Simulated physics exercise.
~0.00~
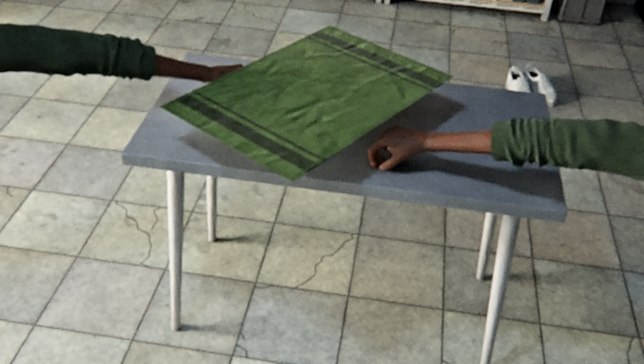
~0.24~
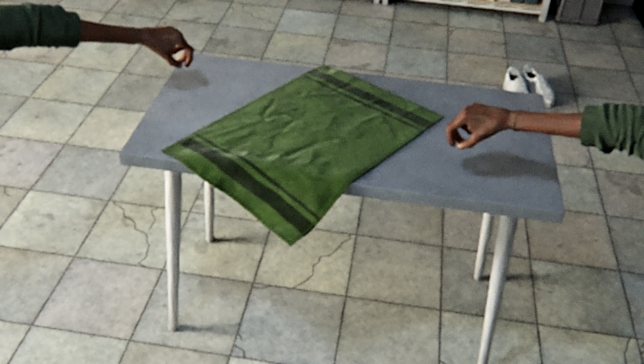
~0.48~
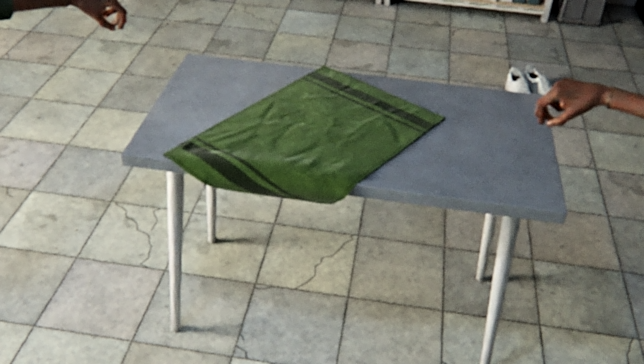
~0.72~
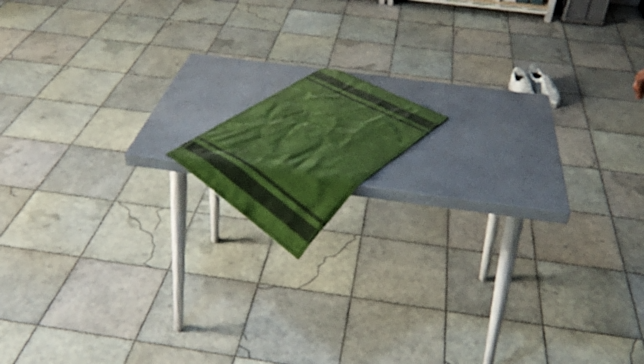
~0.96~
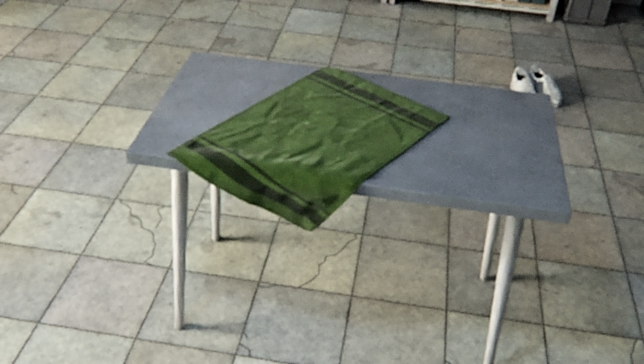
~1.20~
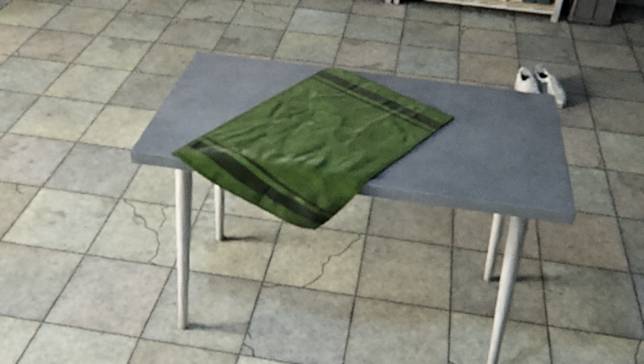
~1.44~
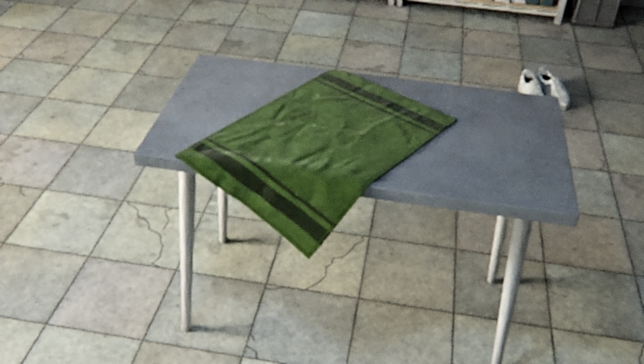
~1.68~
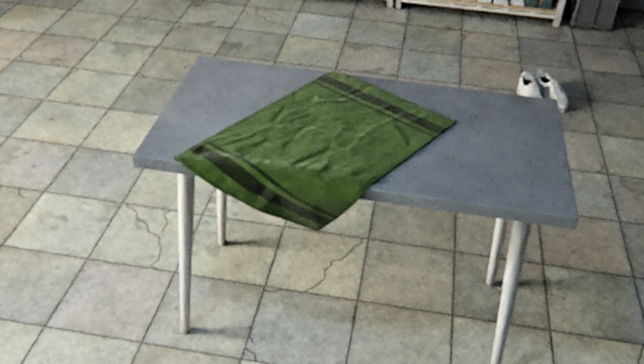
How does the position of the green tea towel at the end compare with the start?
At the start it is spread flat at the hands, just above the tabletop. By the end it lies lower, mostly resting on the table with its near corner drooping over the front edge.
